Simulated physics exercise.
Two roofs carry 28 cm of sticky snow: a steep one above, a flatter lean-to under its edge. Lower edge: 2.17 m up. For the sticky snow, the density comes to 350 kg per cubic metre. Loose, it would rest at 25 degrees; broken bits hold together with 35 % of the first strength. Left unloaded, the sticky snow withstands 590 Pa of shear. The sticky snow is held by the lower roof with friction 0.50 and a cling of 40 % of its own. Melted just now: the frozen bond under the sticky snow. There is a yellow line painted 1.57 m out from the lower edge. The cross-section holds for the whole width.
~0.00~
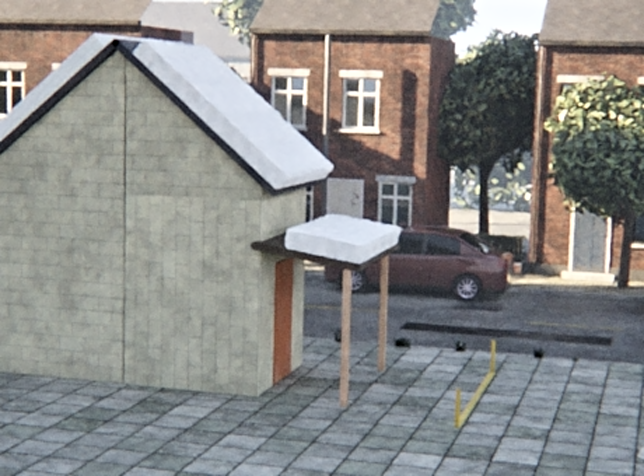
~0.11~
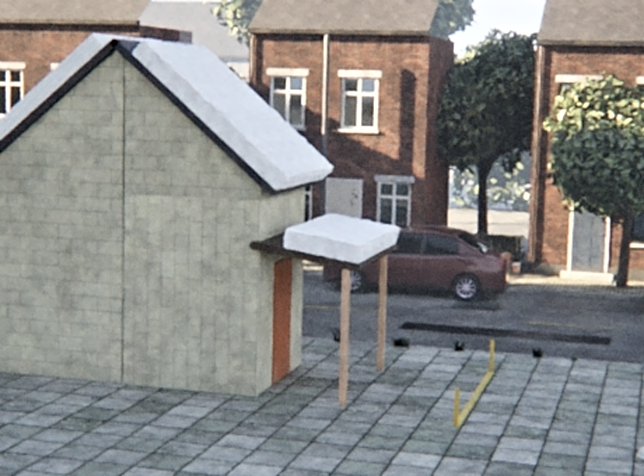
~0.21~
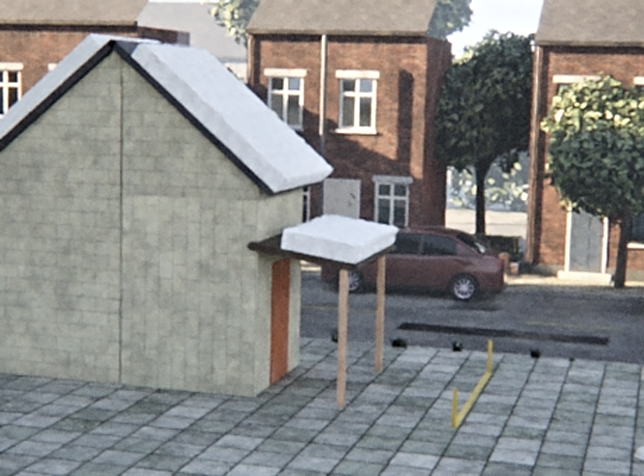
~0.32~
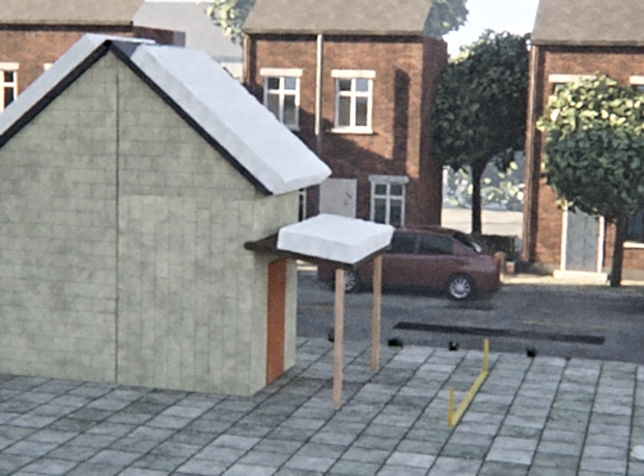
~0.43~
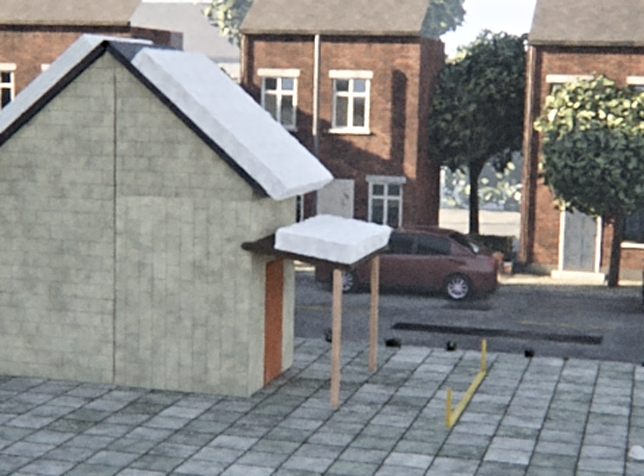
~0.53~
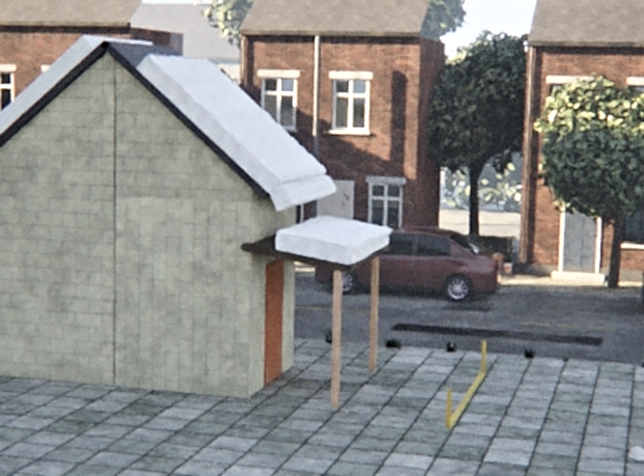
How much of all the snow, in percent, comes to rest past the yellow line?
Close to 14 percent.
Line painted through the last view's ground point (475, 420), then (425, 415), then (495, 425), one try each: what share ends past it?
Respectively 8, 25 and 3 percent would end past it.
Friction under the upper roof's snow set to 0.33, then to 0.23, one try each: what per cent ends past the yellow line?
I'd say 25 %, followed by 35 %.
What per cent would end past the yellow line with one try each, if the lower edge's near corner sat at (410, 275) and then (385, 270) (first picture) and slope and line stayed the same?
Respectively 0 % and 4 %.
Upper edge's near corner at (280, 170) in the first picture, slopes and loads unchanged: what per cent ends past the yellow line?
Roughly 30 per cent.
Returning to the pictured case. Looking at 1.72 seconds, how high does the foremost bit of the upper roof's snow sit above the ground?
I'd say around 2.0 metres.
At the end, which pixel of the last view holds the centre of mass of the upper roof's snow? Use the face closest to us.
It sits close to (380, 338) in the last view.
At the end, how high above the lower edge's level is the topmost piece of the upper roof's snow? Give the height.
About 0.7 m above the lower edge.
After 1.08 s, none is below the lower edge and 0 % is past the line.
After 1.72 s, none is below the lower edge and 0 % is past the line.
After 2.36 s, 39 % is below the lower edge and 3 % is past the line.
After 3.00 s, 52 % is below the lower edge and 14 % is past the line.
After 3.90 s, 53 % is below the lower edge and 14 % is past the line.
